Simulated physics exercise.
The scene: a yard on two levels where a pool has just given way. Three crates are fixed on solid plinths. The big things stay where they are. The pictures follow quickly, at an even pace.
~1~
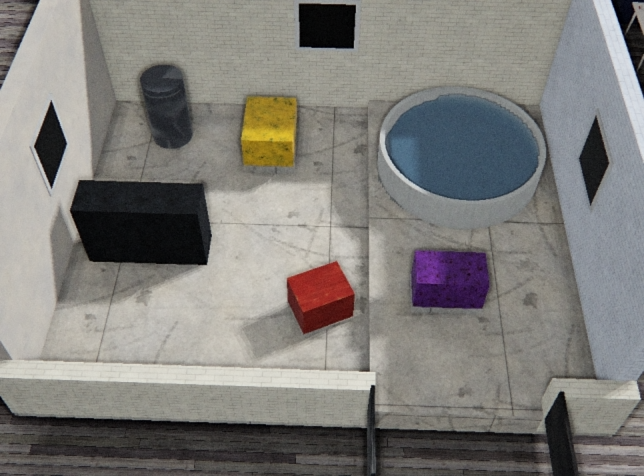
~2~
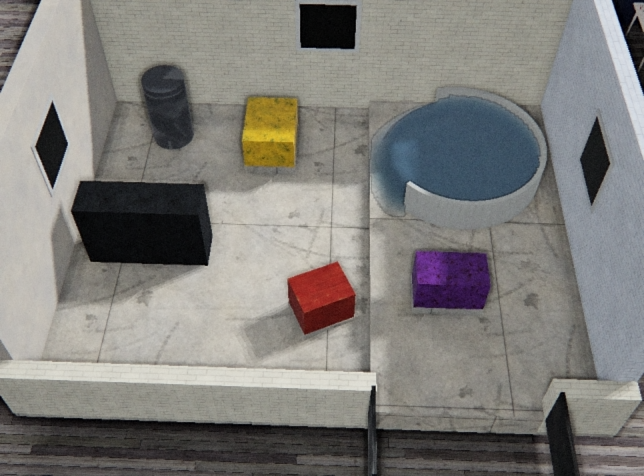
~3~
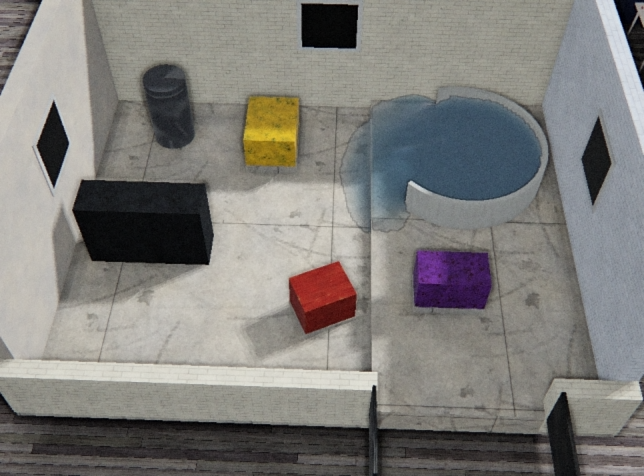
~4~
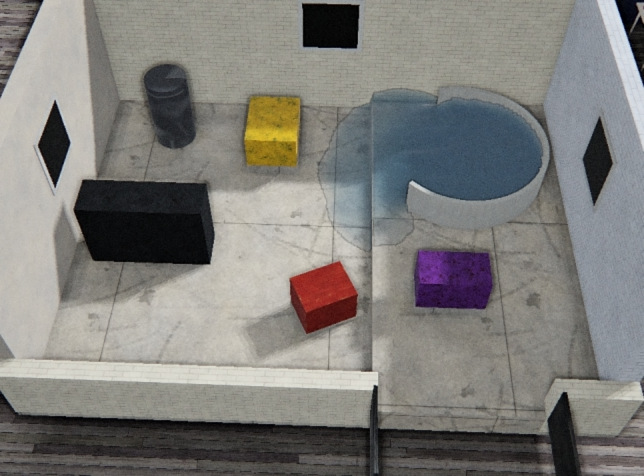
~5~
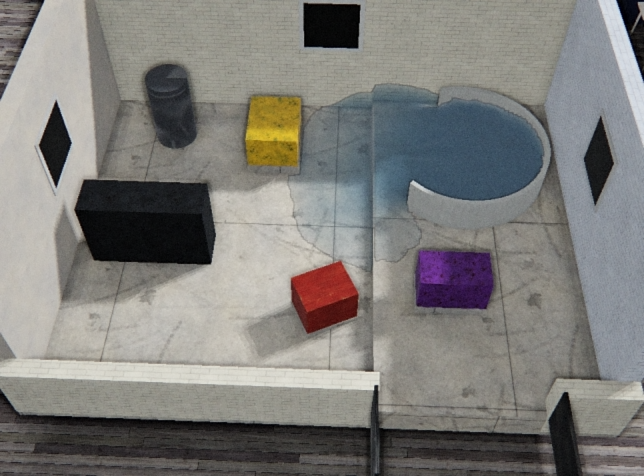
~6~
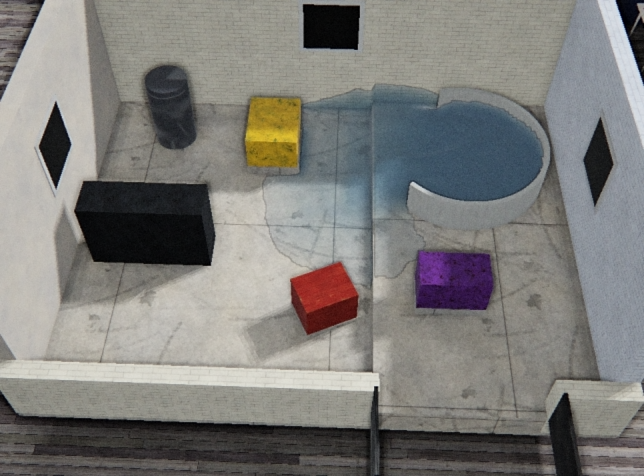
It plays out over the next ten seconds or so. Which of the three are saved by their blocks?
The purple crate escapes dry; the yellow crate is wetted; the red crate is wetted.
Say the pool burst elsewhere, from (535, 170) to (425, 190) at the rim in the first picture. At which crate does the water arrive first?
First comes the crate marked purple.
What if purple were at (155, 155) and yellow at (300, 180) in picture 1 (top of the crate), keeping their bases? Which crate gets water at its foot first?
It is the crate marked yellow.
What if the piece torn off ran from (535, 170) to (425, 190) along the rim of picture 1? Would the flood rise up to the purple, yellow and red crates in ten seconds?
Then: The purple crate is topped; the yellow crate escapes it; the red crate gets wet.
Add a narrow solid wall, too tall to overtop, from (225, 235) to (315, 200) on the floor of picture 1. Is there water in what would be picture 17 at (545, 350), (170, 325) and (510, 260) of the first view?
As listed: Dry, flooded, no water.
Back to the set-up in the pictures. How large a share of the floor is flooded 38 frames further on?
Near 75 in a hundred.
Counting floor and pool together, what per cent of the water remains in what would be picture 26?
Near 100 in a hundred.
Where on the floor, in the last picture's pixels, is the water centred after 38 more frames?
Near (266, 218).
A moment on, water covers 35 % of the floor; the purple crate water round its plinth, the yellow crate water round its plinth, the red crate water round its plinth.
Next, water covers 50 % of the floor; the purple crate water round its plinth, the yellow crate water round its plinth, the red crate water round its plinth.
Then, water covers 65 % of the floor; the purple crate water round its plinth, the yellow crate water round its plinth, the red crate water round its plinth.
Later, water covers 75 % of the floor; the purple crate water round its plinth, the yellow crate water round its plinth, the red crate water round its plinth.
In the end, water covers 75 % of the floor; the purple crate stayed above the water, the yellow crate was topped, the red crate was topped.
